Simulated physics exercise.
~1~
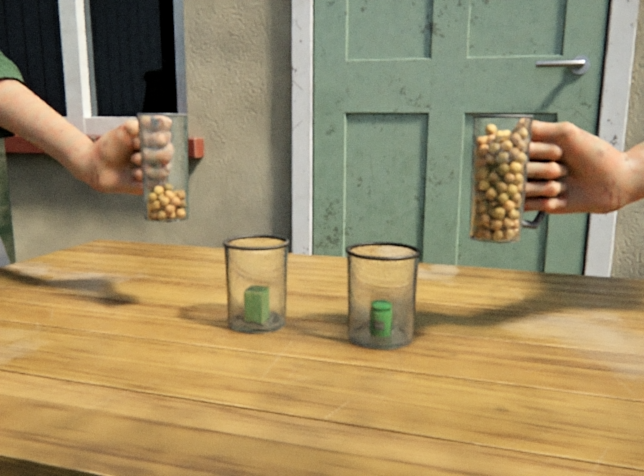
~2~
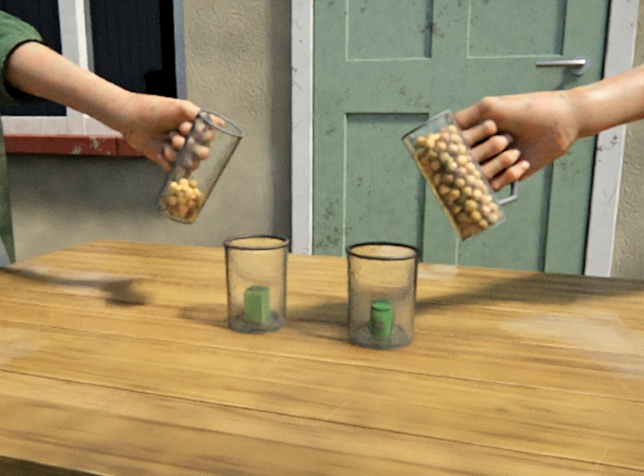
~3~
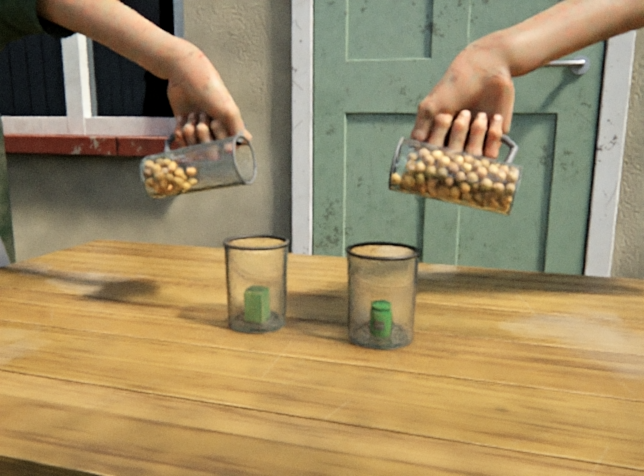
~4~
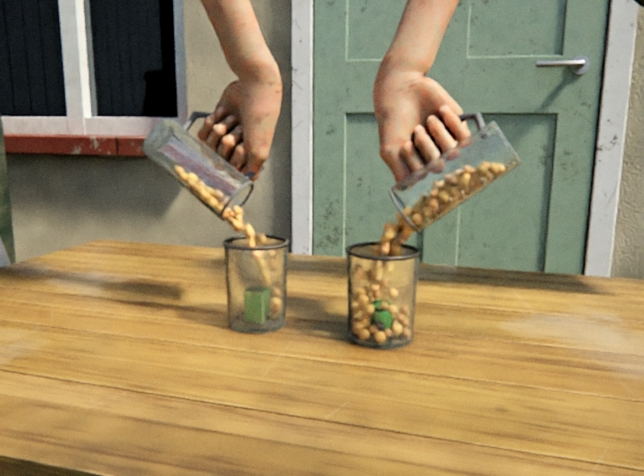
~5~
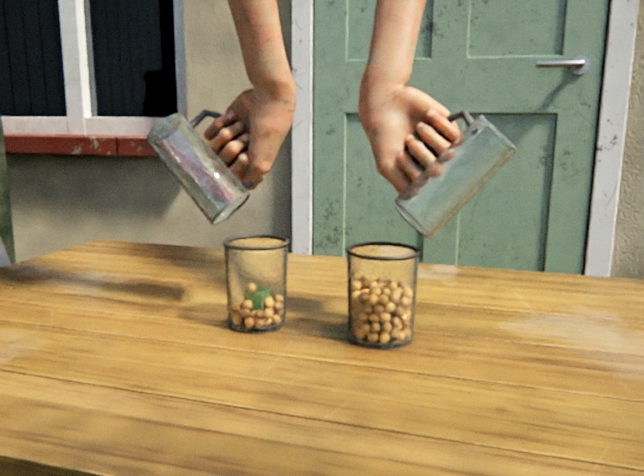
Two hands tipping cups of small round beads into clear glasses, leaving the left green block poking out and the right one buried.
